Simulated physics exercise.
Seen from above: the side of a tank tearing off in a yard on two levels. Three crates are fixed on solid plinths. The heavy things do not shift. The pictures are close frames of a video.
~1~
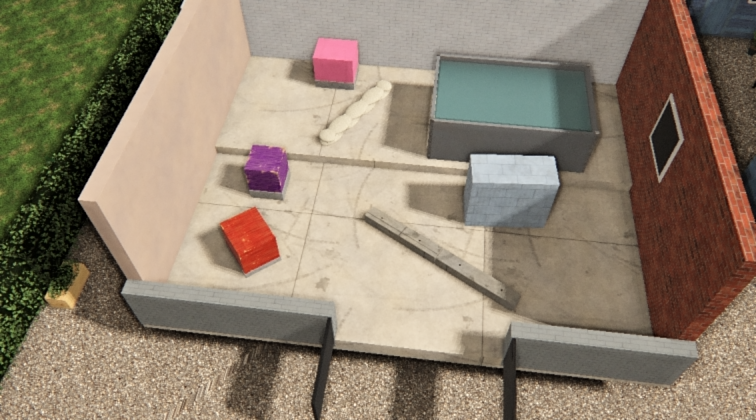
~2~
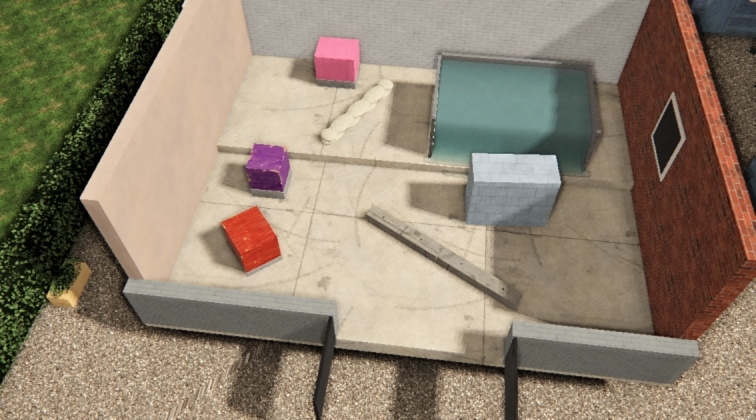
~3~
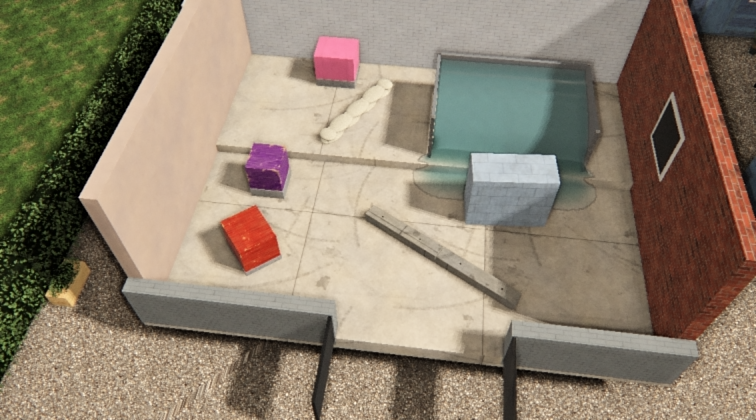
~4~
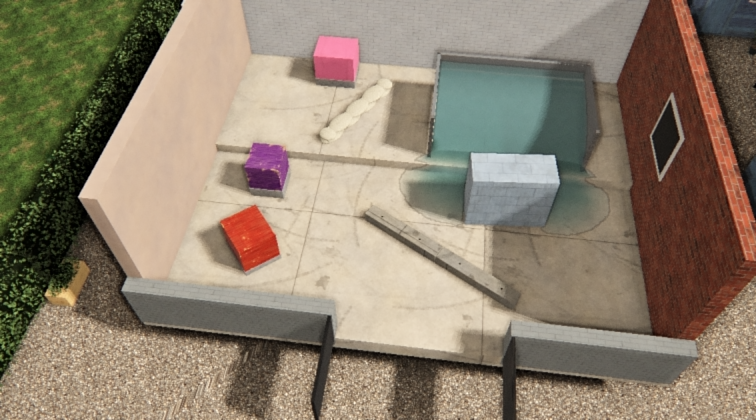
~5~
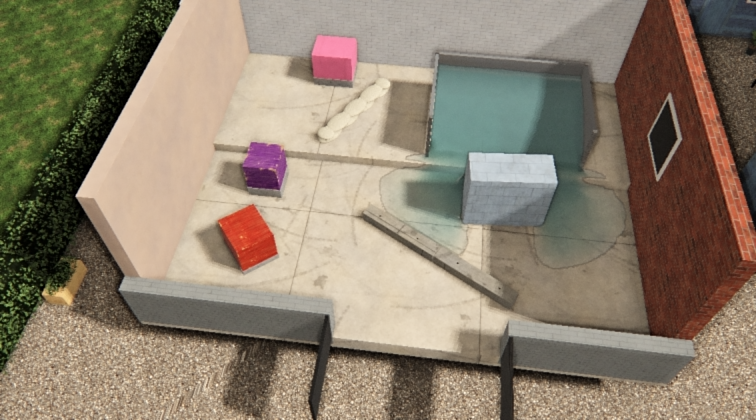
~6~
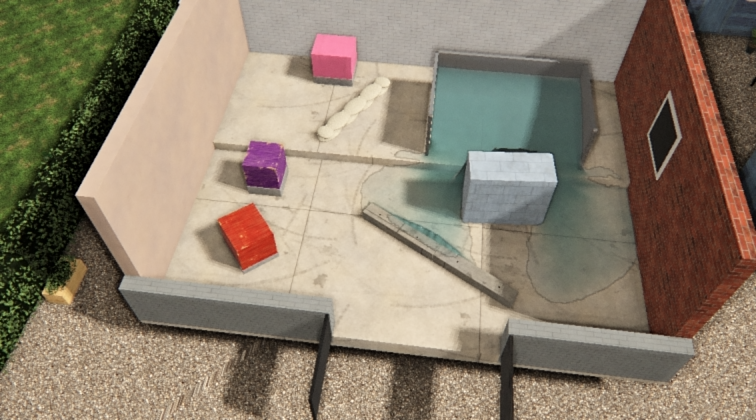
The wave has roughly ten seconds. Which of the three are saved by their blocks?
In the end: The pink crate escapes dry; the red crate is wetted; the purple crate is wetted.
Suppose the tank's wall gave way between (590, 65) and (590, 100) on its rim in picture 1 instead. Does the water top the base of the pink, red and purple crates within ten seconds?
One by one: The pink crate ends up wet; the red crate is wetted; the purple crate keeps dry.
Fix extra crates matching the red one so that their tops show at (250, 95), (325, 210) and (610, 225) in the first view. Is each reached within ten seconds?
As listed: Is spared, is wetted, takes water.
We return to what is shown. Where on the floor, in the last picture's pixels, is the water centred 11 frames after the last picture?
Close to (493, 212).
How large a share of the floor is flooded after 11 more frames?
Roughly 60 per cent.
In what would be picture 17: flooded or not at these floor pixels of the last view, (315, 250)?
There: Awash.
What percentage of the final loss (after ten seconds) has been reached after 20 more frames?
Some 30 per cent.
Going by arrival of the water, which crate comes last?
I say the pink-painted one.
A moment on, water covers 40 % of the floor; the pink crate not reached, the red crate not reached, the purple crate not reached.
Next, water covers 60 % of the floor; the pink crate not reached, the red crate water round its plinth, the purple crate water round its plinth.
Then, water covers 65 % of the floor; the pink crate not reached, the red crate water round its plinth, the purple crate water round its plinth.
Later, water covers 65 % of the floor; the pink crate not reached, the red crate water round its plinth, the purple crate water round its plinth.
In the end, water covers 65 % of the floor; the pink crate stayed above the water, the red crate was topped, the purple crate was topped.
